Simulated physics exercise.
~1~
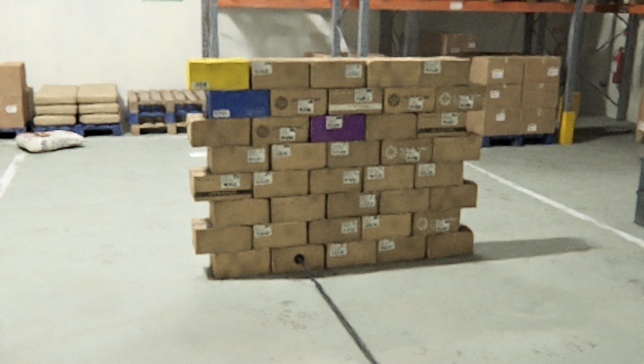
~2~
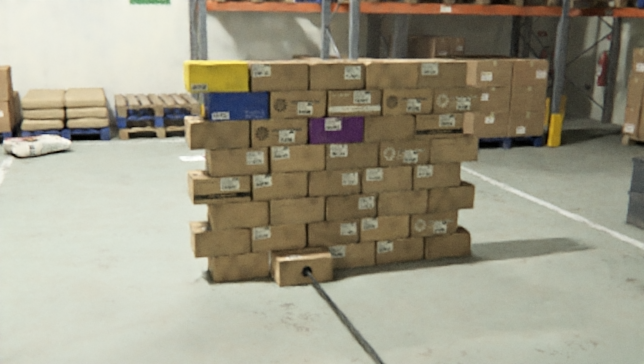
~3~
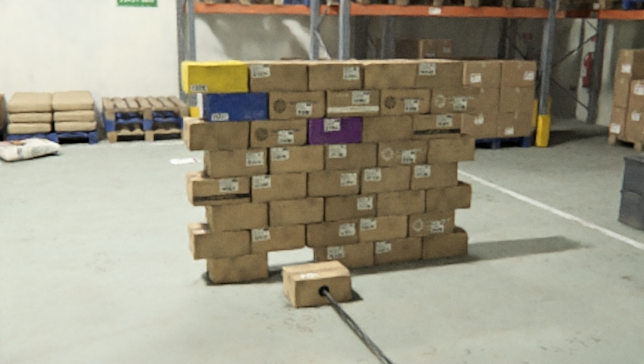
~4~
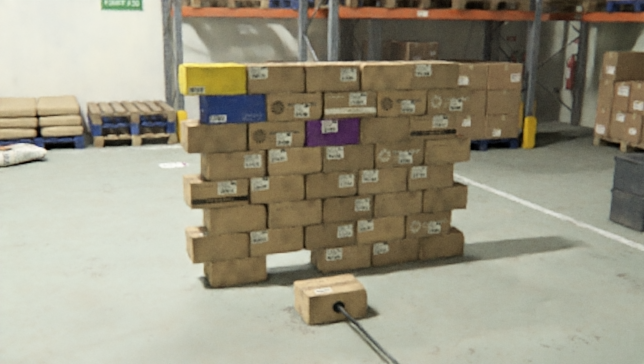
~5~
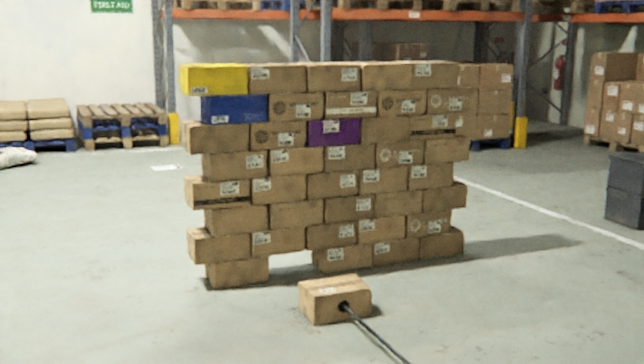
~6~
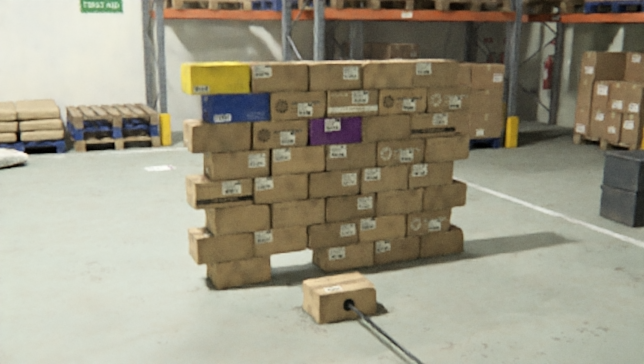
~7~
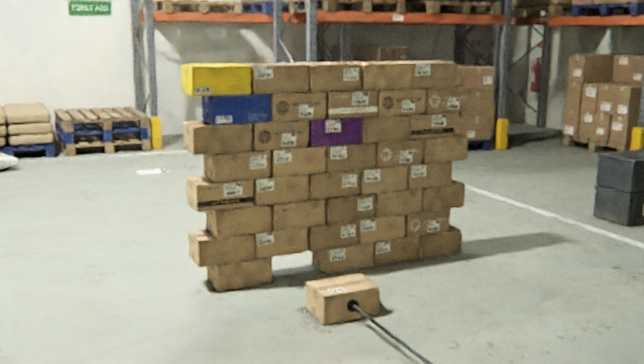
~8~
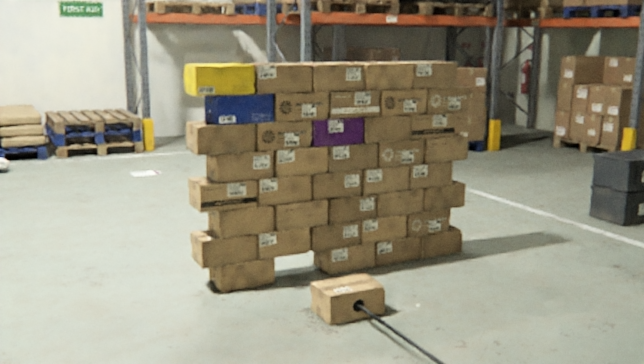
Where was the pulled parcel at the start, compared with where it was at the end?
At the start it sat in the bottom row of the wall, left of the middle. By the end it was out on the open floor in front of the wall, a little further to the right, with a gap left behind in the bottom row.
